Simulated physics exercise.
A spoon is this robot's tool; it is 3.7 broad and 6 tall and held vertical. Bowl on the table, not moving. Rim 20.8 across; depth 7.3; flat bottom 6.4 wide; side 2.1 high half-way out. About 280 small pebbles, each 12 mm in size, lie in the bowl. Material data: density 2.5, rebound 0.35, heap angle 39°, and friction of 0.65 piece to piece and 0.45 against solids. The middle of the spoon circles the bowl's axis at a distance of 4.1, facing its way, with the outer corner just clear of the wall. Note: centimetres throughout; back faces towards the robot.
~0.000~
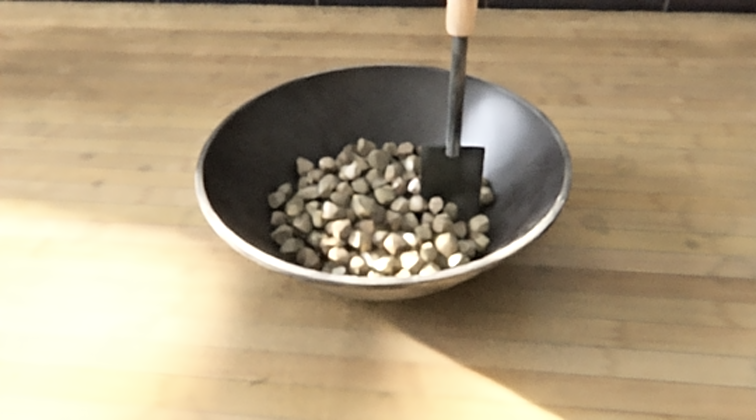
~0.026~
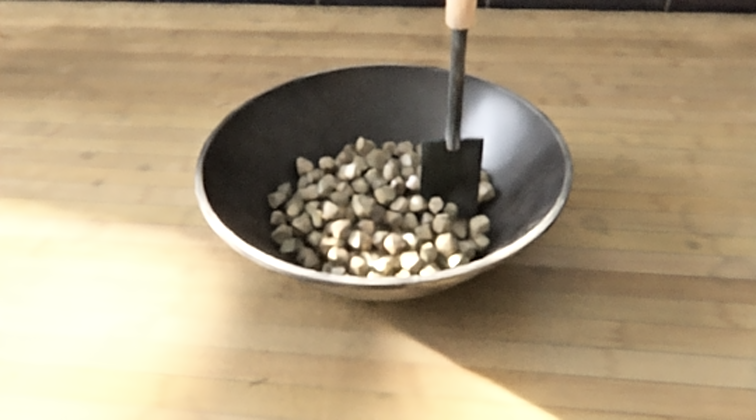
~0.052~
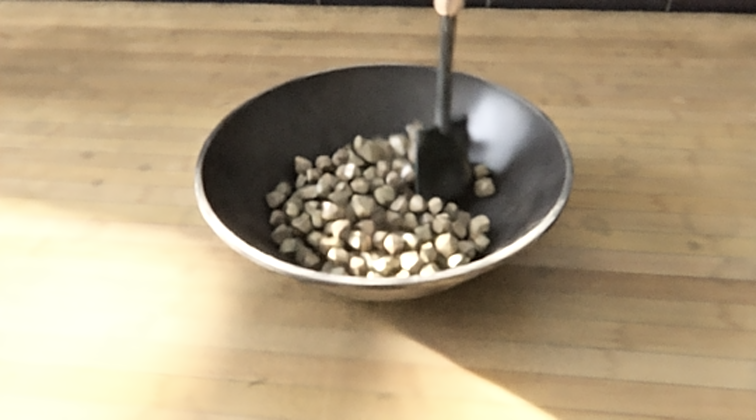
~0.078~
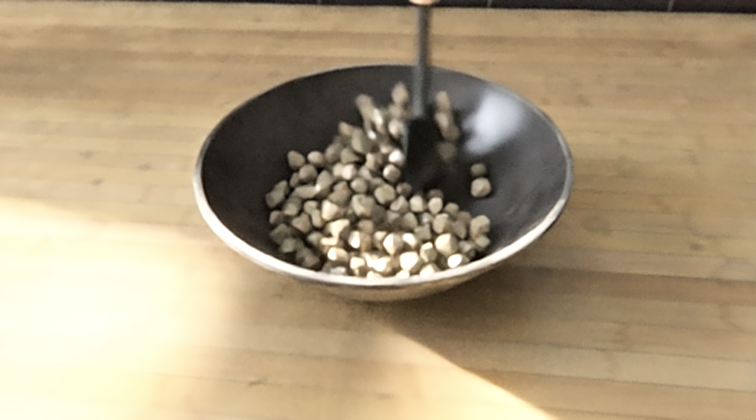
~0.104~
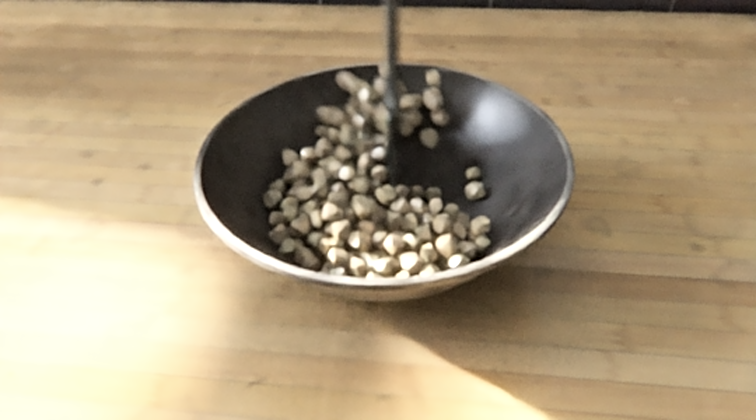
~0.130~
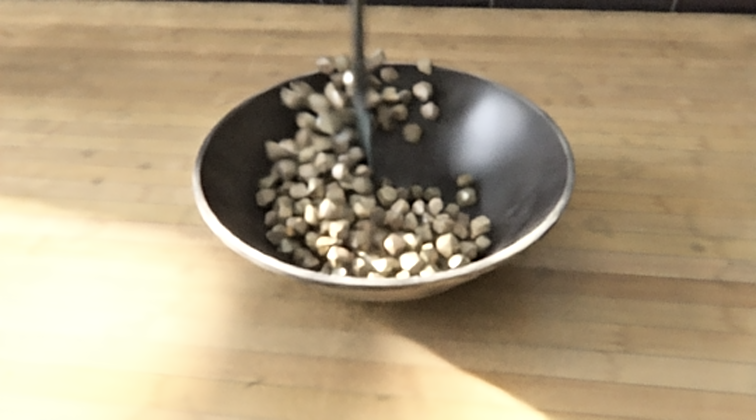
A small spatula sweeps leftward through a dark bowl, pushing pebbles up its far side.
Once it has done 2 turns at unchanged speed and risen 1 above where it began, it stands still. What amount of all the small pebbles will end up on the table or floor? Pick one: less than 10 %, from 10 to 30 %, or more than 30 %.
From 10 to 30 %.
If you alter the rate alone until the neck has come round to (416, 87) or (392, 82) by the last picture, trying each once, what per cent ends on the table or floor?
About 0 per cent, then about 5 per cent.
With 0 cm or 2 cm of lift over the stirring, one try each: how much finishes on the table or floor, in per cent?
Close to 25 and 15 percent, in that order.
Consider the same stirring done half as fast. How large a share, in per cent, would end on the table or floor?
In that case some 0 per cent.
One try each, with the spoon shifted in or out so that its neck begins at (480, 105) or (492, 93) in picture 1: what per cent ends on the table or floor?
Close to 30 per cent for the first and close to 10 per cent for the second.
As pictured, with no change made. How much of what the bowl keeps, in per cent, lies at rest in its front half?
About 50 per cent.
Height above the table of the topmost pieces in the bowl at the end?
I'd guess close to 7.0 centimetres.
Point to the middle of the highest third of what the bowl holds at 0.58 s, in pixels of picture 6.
Around (330, 193).
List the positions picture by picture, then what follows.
The first frame shows the spoon neck at (455, 124), 0° round; upper third of the load around (368, 201), from x 280 to 485, top at y 145; 275 in the bowl.
The second frame shows the spoon neck at (454, 117), 9° round; upper third of the load around (375, 194), from x 280 to 485, top at y 145.
The third frame shows the spoon neck at (444, 102), 33° round; upper third of the load around (378, 186), from x 275 to 485, top at y 135.
The fourth frame shows the spoon neck at (422, 89), 61° round; upper third of the load around (375, 161), from x 275 to 480, top at y 95.
The fifth frame shows the spoon neck at (393, 83), 88° round; upper third of the load around (362, 149), from x 275 to 480, top at y 70.
The sixth frame shows the spoon neck at (361, 84), 115° round; upper third of the load around (335, 138), from x 265 to 480, top at y 60; 275 in the bowl.
After 0.35 s, 349° round, highest piece 10 above the table; 235 in the bowl, 17 on the table or floor, 23 in flight or on the tool.
After 0.58 s, 222° round, highest piece 8 above the table; 222 in the bowl, 52 on the table or floor, 1 in flight or on the tool.
After 0.89 s, 0° round, highest piece 7 above the table; 219 in the bowl, 56 on the table or floor.
After 1.59 s, 0° round, highest piece 7 above the table; 219 in the bowl, 56 on the table or floor.
In the end, 219 in the bowl, 56 on the table or floor. That is 20 % on the table or floor.
